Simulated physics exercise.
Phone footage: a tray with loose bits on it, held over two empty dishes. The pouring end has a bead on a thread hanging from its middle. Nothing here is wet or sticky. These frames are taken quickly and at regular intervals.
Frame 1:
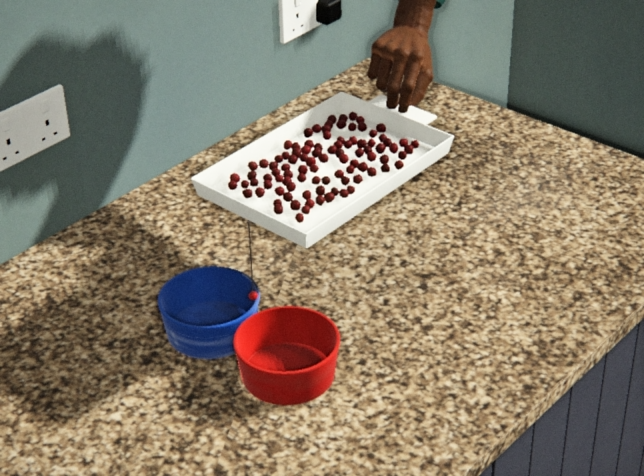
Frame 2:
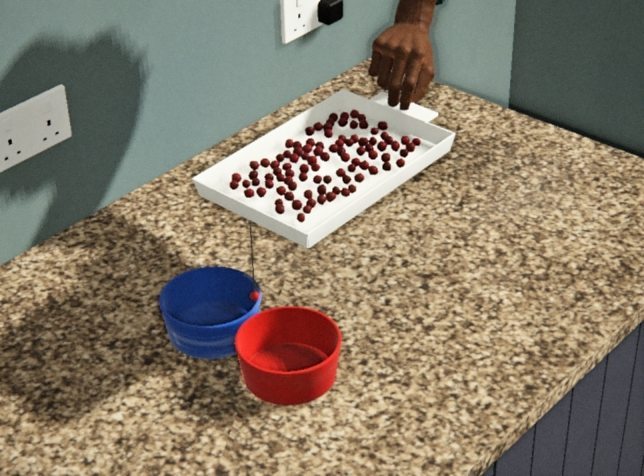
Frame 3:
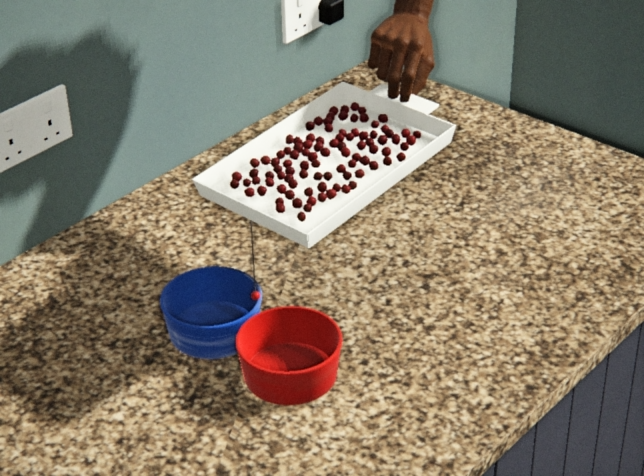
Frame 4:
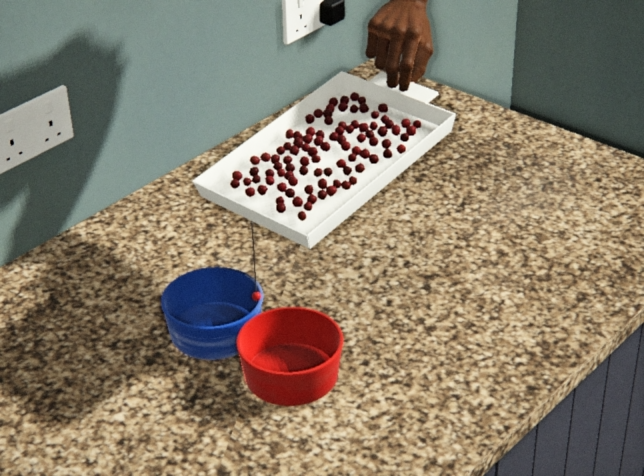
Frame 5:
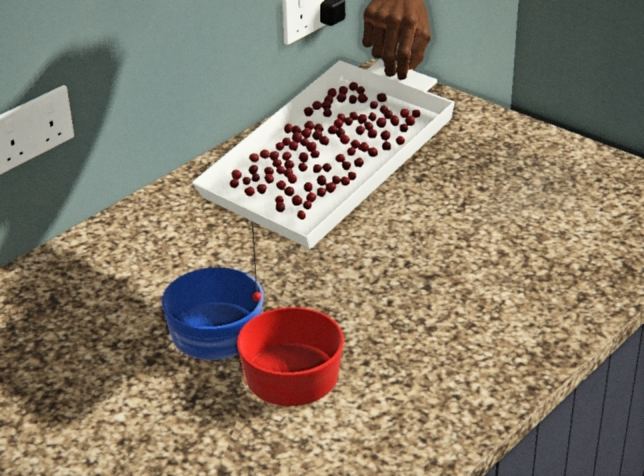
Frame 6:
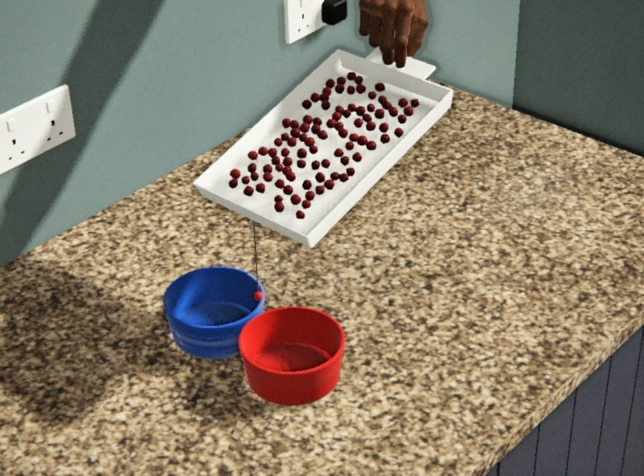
A white tray scattered with small dark red berries was slowly lifted at its far end by a hand, tilting toward the blue and red dishes on the speckled counter while the berries stayed on it.
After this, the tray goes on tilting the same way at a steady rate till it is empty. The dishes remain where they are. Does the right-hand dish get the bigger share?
No, the left-hand dish does.
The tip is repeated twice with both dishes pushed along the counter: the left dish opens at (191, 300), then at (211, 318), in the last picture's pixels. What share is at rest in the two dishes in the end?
Try 1: Some 80 %; try 2: Some 80 %.
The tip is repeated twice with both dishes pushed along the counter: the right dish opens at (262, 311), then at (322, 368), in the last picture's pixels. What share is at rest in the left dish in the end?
10, then 50 %.
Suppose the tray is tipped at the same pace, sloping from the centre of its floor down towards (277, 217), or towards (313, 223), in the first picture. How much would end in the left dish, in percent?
The share is 10 per cent in the first and 0 per cent in the second.
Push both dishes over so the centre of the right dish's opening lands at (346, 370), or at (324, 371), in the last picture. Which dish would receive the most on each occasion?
The leftmost dish, then the leftmost dish.
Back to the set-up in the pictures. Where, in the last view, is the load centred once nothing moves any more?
Somewhere close to (214, 344) in the last picture.
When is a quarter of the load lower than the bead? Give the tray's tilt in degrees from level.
About 100° of tilt.
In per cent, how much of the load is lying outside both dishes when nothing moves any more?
40 %.
Soon after the last picture, tray tipped steeply; all on the tray.
A little later, tray tipped right over; about two thirds on the tray; a small part in the left dish; a stray few outside both; about a quarter in the air.
Later still, tray tipped past a quarter turn; a small part in the right dish; about half in the left dish; about half outside both.
At rest, tray tipped past a quarter turn; a small part in the right dish; about half in the left dish; about half outside both.
